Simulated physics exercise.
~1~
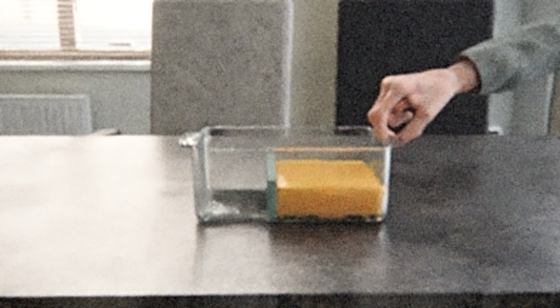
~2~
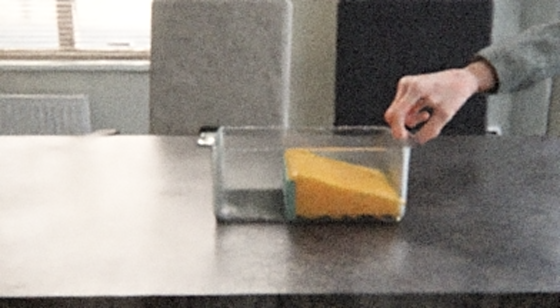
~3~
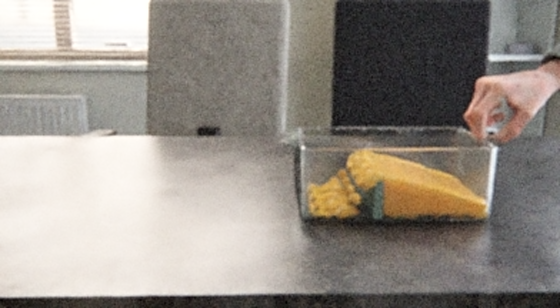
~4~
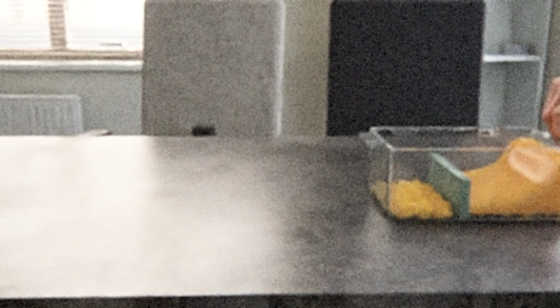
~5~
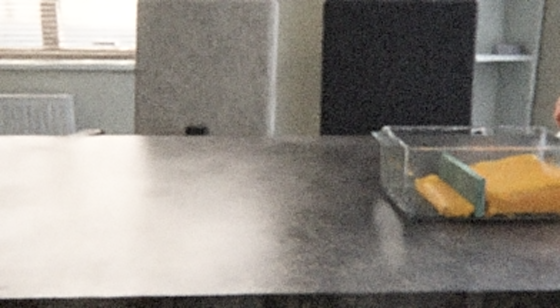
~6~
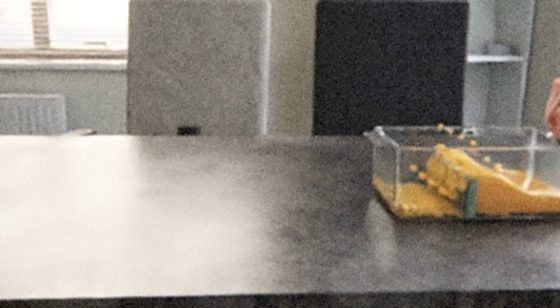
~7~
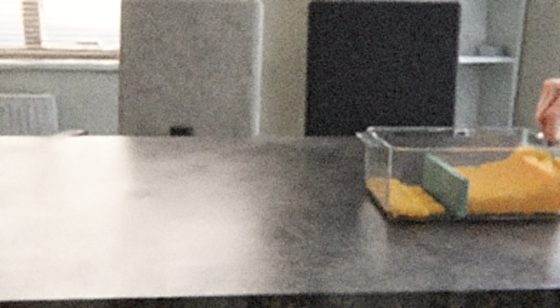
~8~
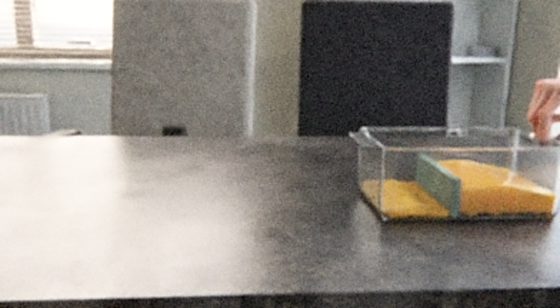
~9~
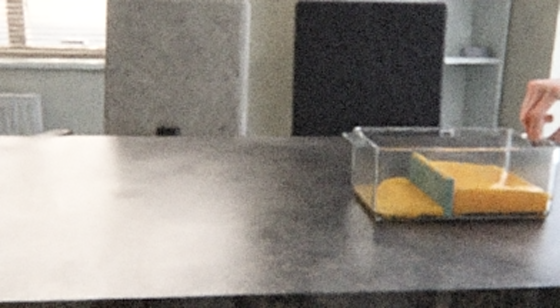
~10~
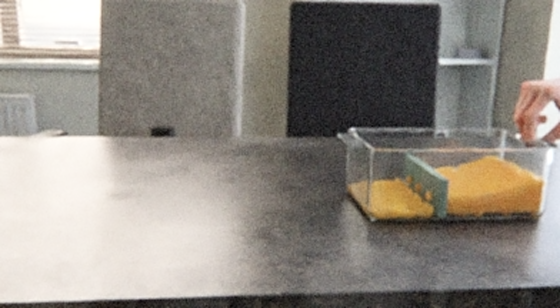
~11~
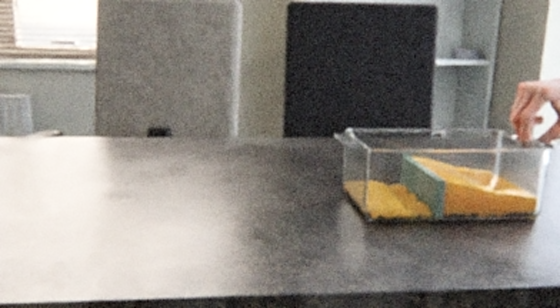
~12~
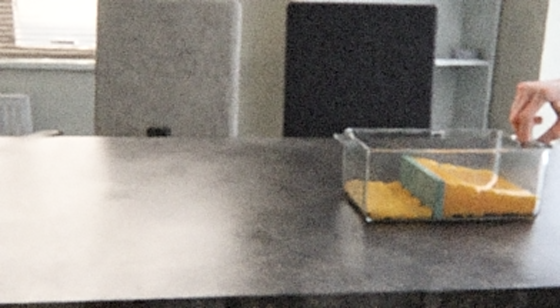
On a table, a hand pulls a clear tub right, sloshing some orange liquid left over its divider.
